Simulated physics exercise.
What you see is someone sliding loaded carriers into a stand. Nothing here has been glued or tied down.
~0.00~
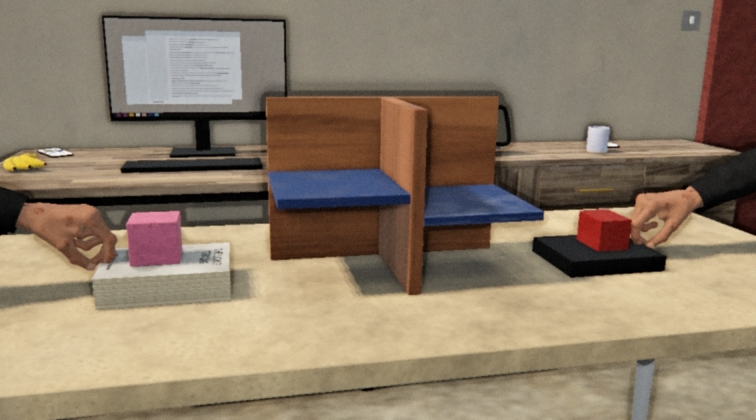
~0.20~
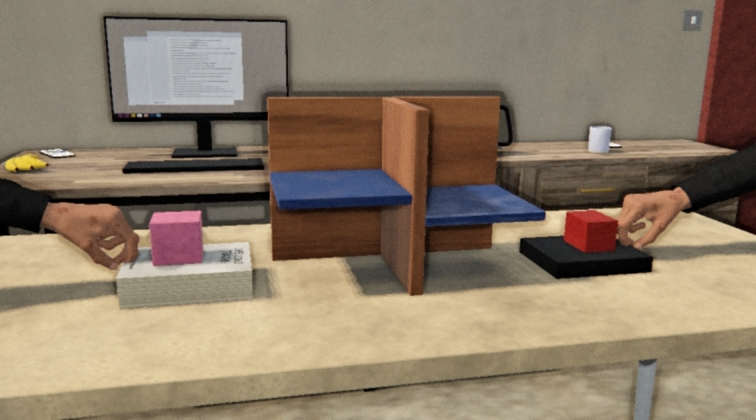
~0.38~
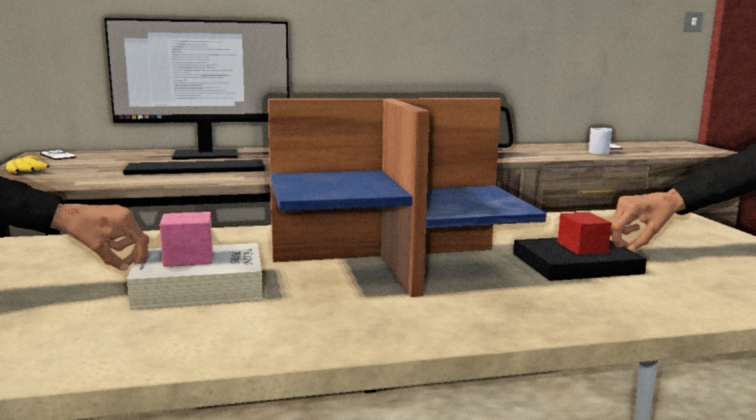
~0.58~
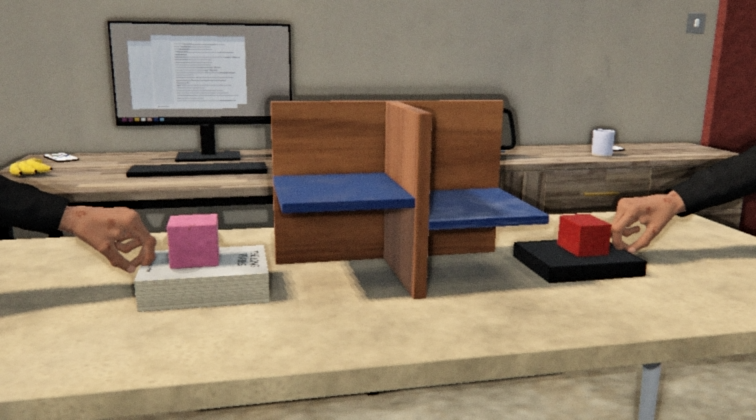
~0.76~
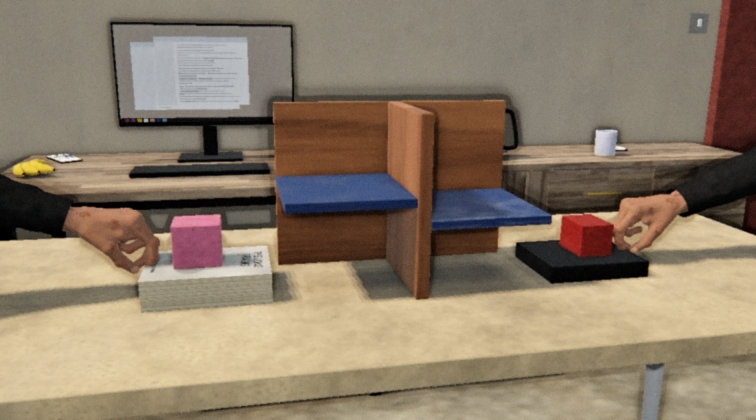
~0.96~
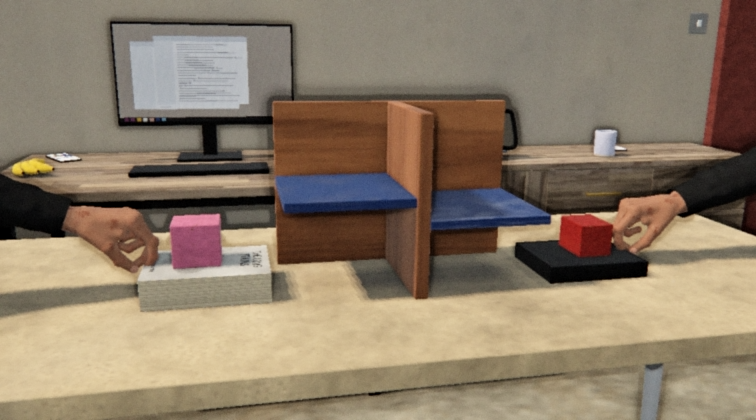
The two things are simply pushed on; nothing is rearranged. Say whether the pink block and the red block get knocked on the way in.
My prediction: Pink block: Through; red block: Through.
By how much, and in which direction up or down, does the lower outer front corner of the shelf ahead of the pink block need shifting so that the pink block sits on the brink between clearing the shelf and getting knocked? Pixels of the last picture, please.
Shift: 20 px, direction down.
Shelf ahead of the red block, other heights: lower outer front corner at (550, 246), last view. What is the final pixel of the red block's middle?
End point: About (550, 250).
By 1.68 s, pink block riding along near (227, 240); red block riding along near (554, 237).
By 2.26 s, pink block riding along near (264, 238); red block riding along near (515, 239).
By 2.76 s, pink block riding along near (295, 237); red block riding along near (480, 241).
When it is over (4.0 s), the pink block clears the shelf, near (329, 235); the red block clears the shelf, near (479, 241).
